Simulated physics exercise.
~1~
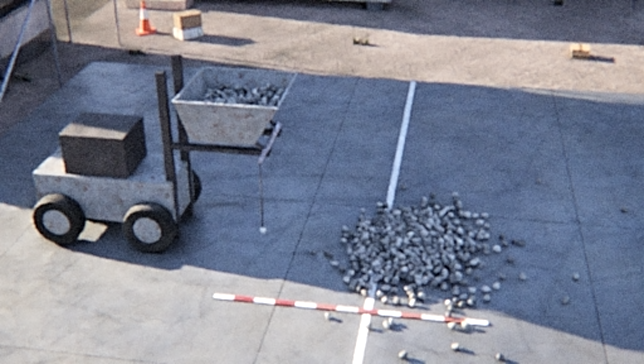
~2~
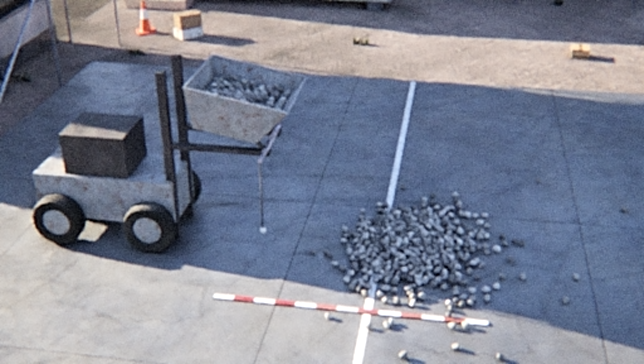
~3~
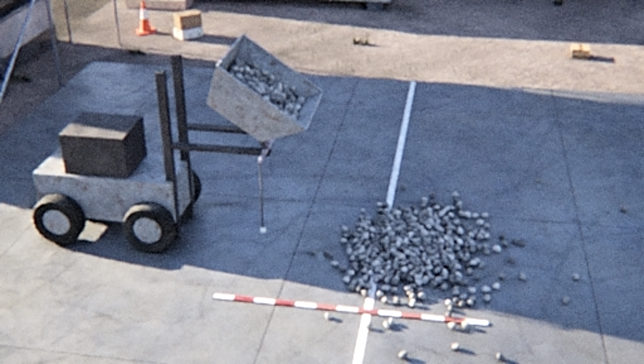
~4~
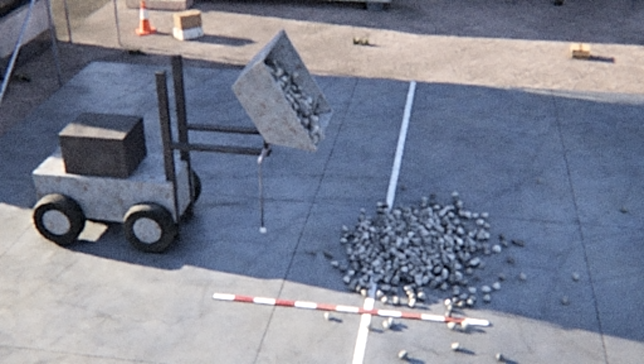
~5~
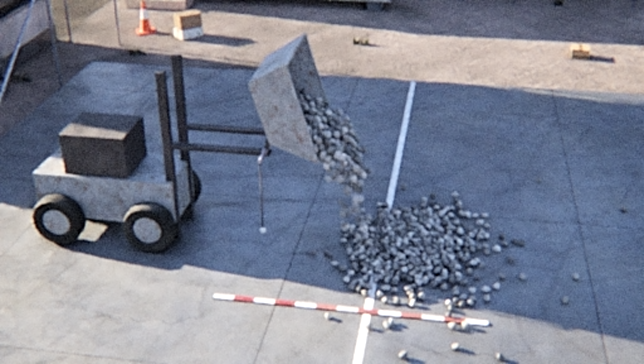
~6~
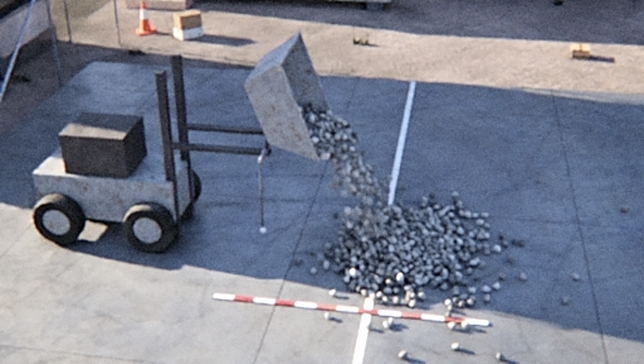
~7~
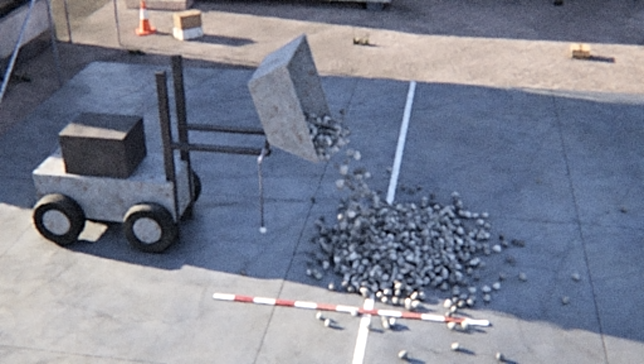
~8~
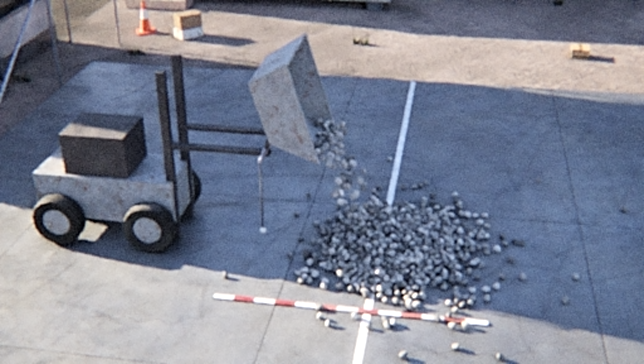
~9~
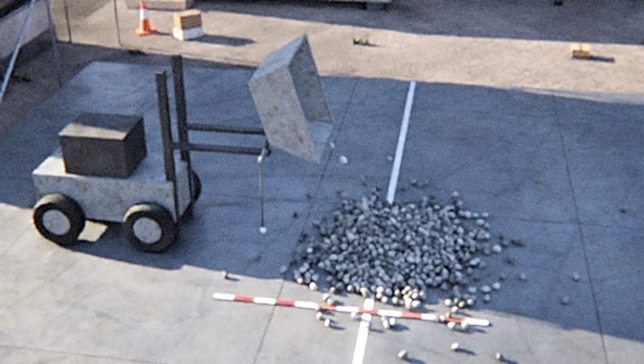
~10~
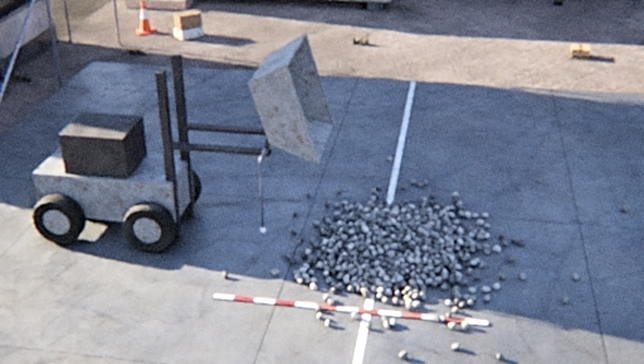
On a paved yard, a forklift's raised skip tips right and empties stones onto a pile.
